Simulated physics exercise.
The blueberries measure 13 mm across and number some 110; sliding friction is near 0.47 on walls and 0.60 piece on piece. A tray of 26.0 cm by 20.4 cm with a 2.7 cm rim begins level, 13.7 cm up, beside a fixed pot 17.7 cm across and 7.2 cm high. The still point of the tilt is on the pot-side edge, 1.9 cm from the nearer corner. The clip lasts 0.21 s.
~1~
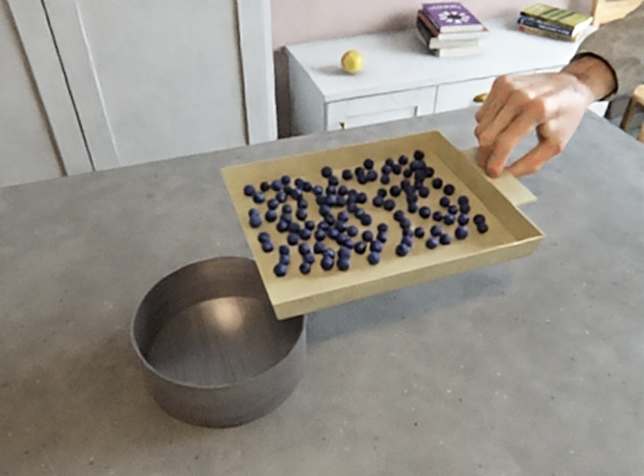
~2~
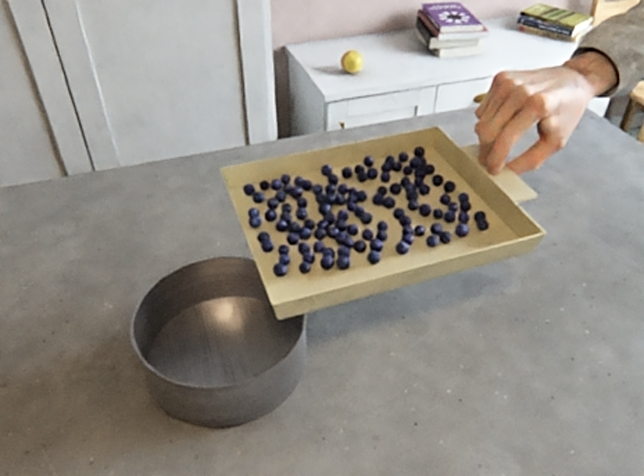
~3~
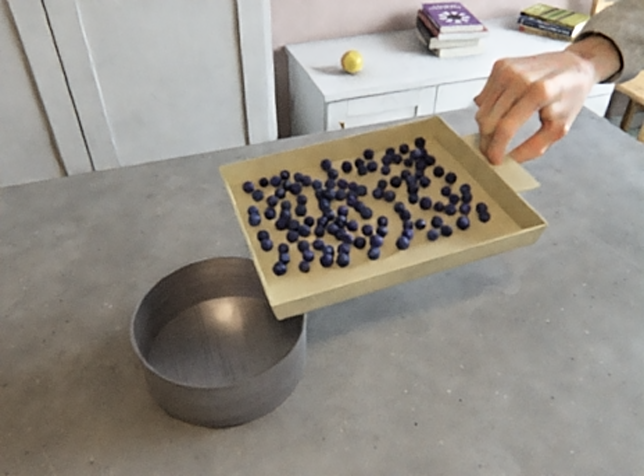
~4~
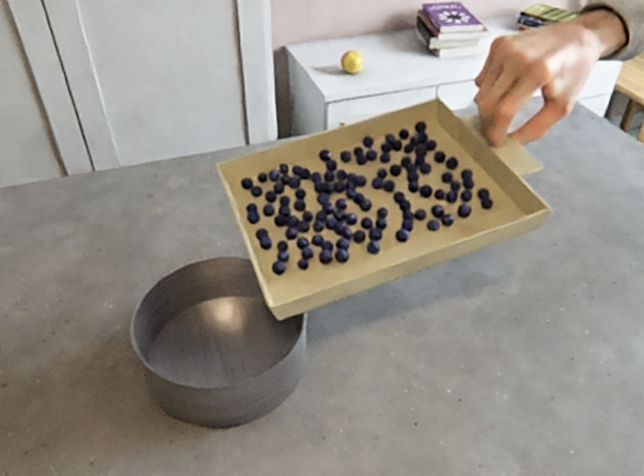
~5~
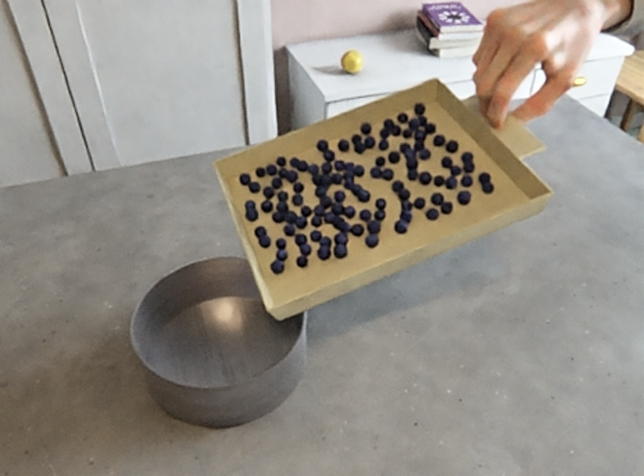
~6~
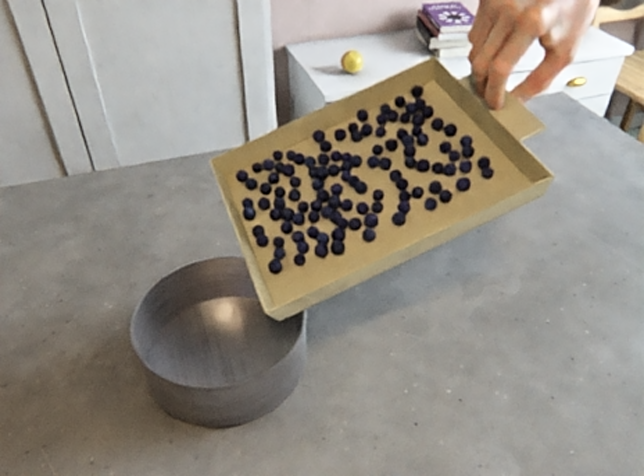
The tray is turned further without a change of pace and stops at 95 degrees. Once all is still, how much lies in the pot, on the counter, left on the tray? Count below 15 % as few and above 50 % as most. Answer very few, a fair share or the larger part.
In the pot: The larger part; on the counter: A fair share; left on the tray: Very few.
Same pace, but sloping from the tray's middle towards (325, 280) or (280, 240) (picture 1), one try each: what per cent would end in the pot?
About 5 and 80 per cent.
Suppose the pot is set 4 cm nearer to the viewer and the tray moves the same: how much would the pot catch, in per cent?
It would be near 85 per cent.
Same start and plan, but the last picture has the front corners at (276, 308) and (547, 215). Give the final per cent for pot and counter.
Pot 0, counter 100.
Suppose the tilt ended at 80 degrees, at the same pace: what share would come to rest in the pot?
It would be near 35 per cent.
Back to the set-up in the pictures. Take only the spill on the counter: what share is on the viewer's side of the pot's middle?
About 90 per cent.
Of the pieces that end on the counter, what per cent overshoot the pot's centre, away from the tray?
Roughly 80 per cent.
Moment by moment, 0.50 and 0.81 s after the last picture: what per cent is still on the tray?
In turn: 95, 20.
Then, 0.30 s after the last picture, tilt 57 degrees; the tray holds 100 %, the pot 0 %.
Then, 0.50 s after the last picture, tilt 82 degrees; the tray holds 95 %, the pot 0 %.
Then, 0.81 s after the last picture, tilt 95 degrees; the tray holds 20 %, the pot 35 %.
In the end, pot 60 %, counter 40 %, tray 0 %.
